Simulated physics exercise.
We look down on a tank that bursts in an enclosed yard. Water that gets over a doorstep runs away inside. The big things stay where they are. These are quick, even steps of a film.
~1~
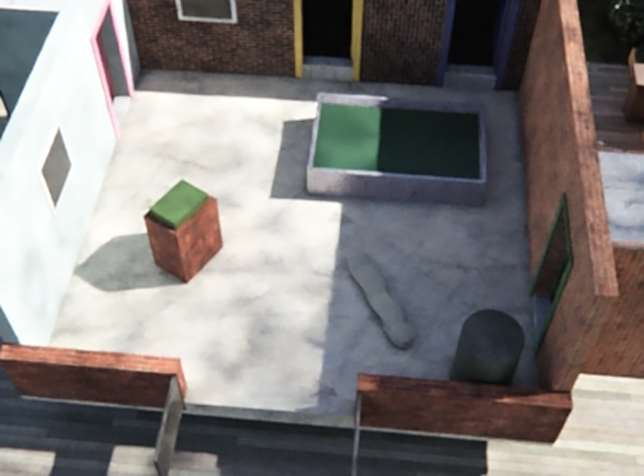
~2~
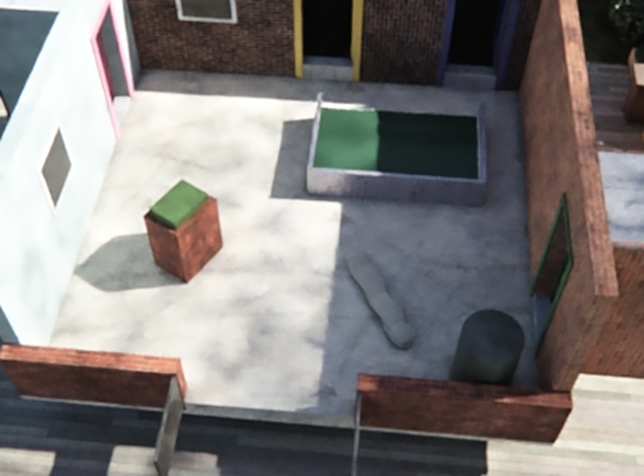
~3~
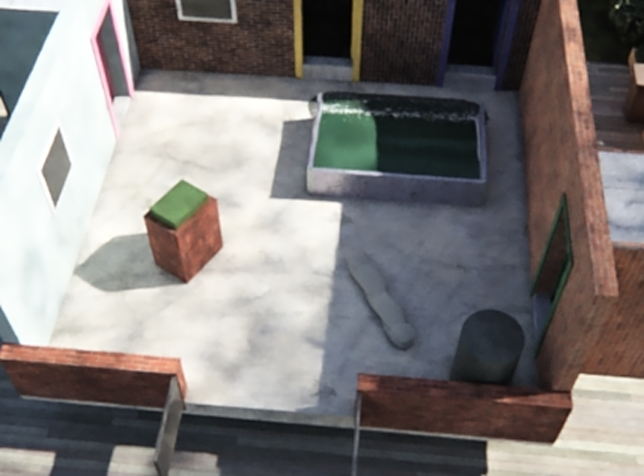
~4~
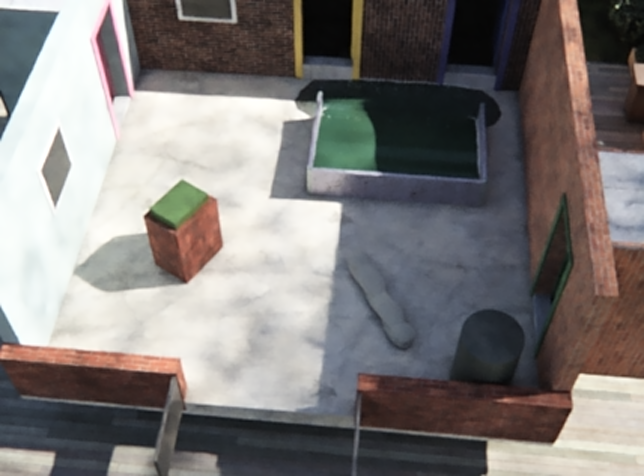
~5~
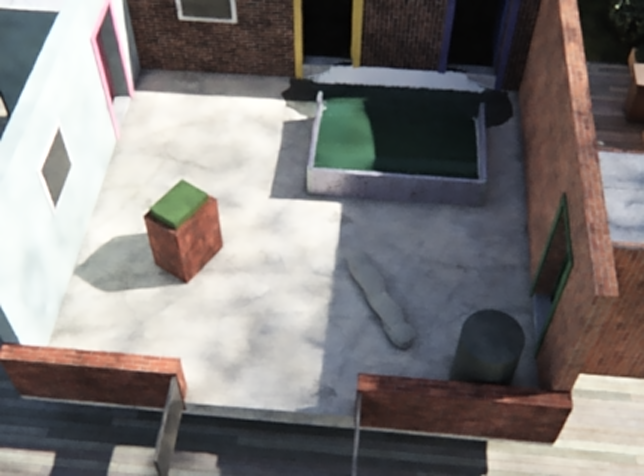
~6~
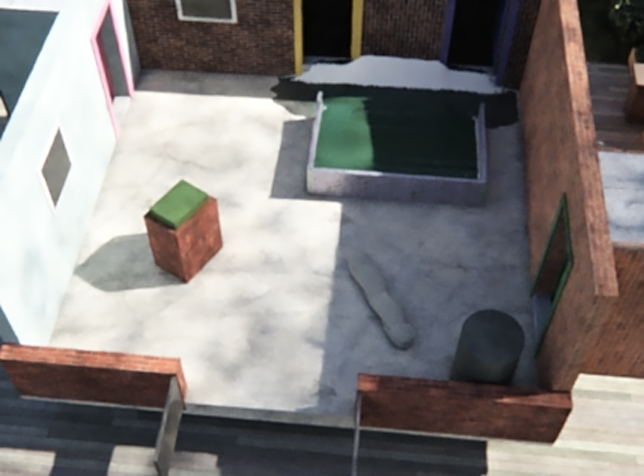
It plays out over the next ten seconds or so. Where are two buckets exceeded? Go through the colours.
The pink door lets in a lot; the blue door admits no more than that; the yellow door admits no more than that; the green door admits no more than that.
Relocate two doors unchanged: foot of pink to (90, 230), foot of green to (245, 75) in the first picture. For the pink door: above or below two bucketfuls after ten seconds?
The pink door stays under.
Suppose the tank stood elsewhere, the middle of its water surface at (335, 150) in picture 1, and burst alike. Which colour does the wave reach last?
The green one.
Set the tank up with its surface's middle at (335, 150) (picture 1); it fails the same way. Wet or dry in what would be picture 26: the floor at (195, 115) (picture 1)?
Verdict: Flooded.
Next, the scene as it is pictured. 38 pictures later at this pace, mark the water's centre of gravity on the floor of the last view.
Around (329, 175).
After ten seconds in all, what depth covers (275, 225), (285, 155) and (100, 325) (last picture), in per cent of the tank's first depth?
About 2, 0 and 16 per cent.
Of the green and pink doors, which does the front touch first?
It is the pink-painted one.
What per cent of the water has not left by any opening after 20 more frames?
Some 98 per cent.
A moment on, water covers 10 % of the floor; the pink door not reached, the blue door under two buckets in, the yellow door under two buckets in, the green door not reached.
Next, water covers 25 % of the floor; the pink door not reached, the blue door under two buckets in, the yellow door under two buckets in, the green door not reached.
Then, water covers 40 % of the floor; the pink door over two buckets in, the blue door under two buckets in, the yellow door under two buckets in, the green door wet at the sill, nothing in.
Later, water covers 60 % of the floor; the pink door over two buckets in, the blue door under two buckets in, the yellow door under two buckets in, the green door wet at the sill, nothing in.
In the end, water covers 80 % of the floor; the pink door far over two buckets in, the blue door under two buckets in, the yellow door under two buckets in, the green door wet at the sill, nothing in.
